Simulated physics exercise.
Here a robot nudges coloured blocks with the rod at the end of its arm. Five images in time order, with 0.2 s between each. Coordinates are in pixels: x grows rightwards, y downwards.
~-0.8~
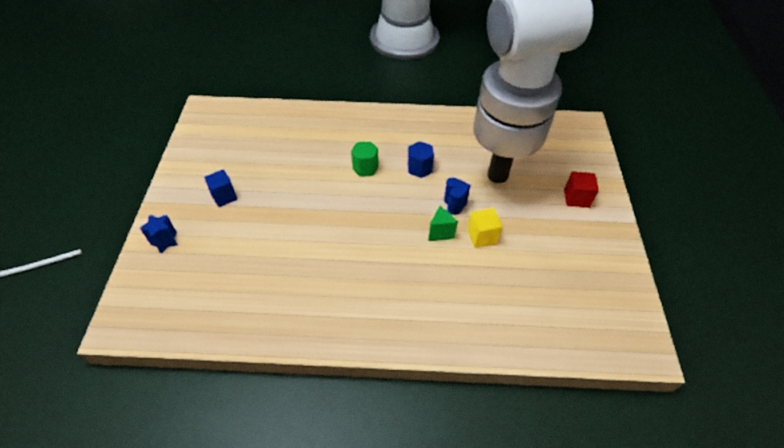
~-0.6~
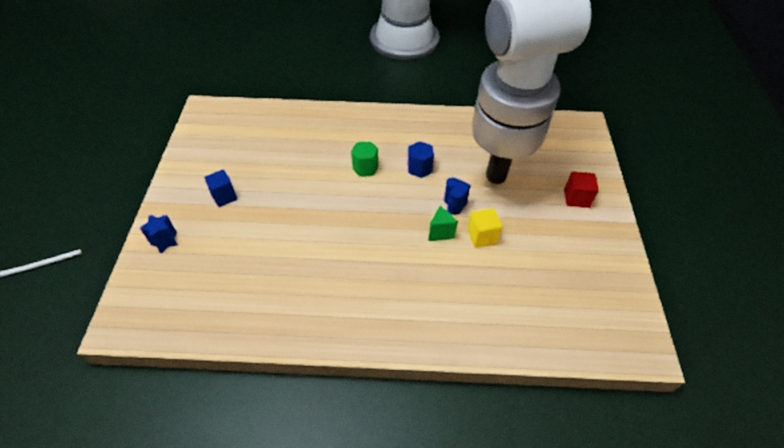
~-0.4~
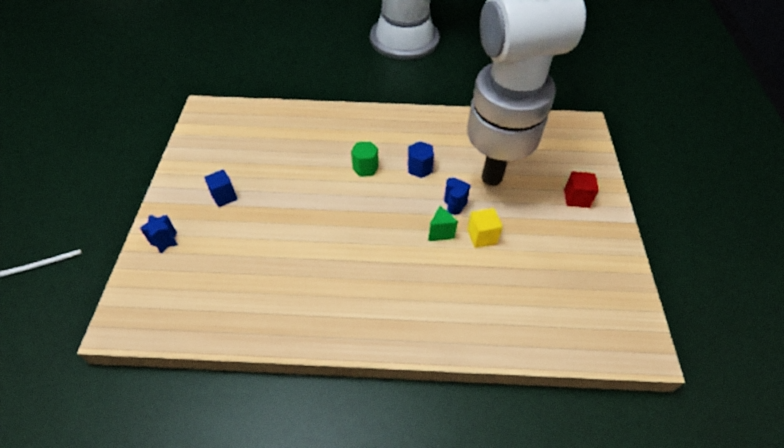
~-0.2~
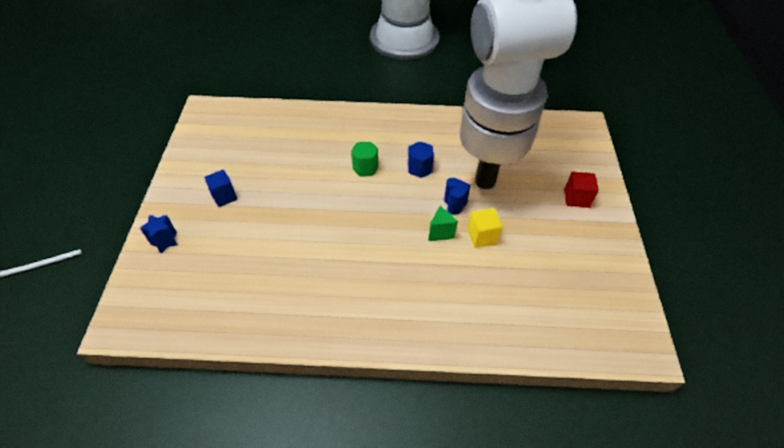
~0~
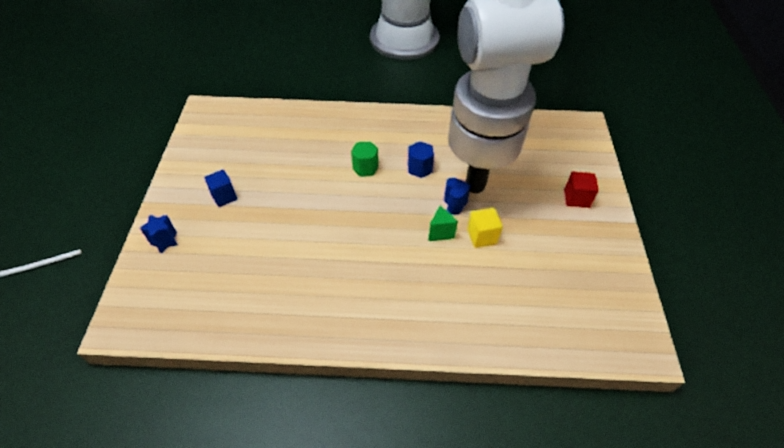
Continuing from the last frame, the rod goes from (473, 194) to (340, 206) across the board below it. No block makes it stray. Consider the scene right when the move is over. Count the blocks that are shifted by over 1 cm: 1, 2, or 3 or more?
I count one.
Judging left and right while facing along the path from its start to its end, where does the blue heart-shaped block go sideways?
Left.
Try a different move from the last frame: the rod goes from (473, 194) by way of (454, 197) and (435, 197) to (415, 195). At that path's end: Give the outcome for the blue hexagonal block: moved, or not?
That block is going to be left alone.
What follows on the original path. One third of the way, rod at (430, 190); blue heart-shaped block at (438, 196), turned 45° anticlockwise.
Two thirds of the way, rod at (384, 194); blue heart-shaped block at (438, 196), turned 45° anticlockwise.
At the end, rod at (339, 198); blue hexagonal block not moved; blue heart-shaped block at (438, 196), turned 45° anticlockwise.
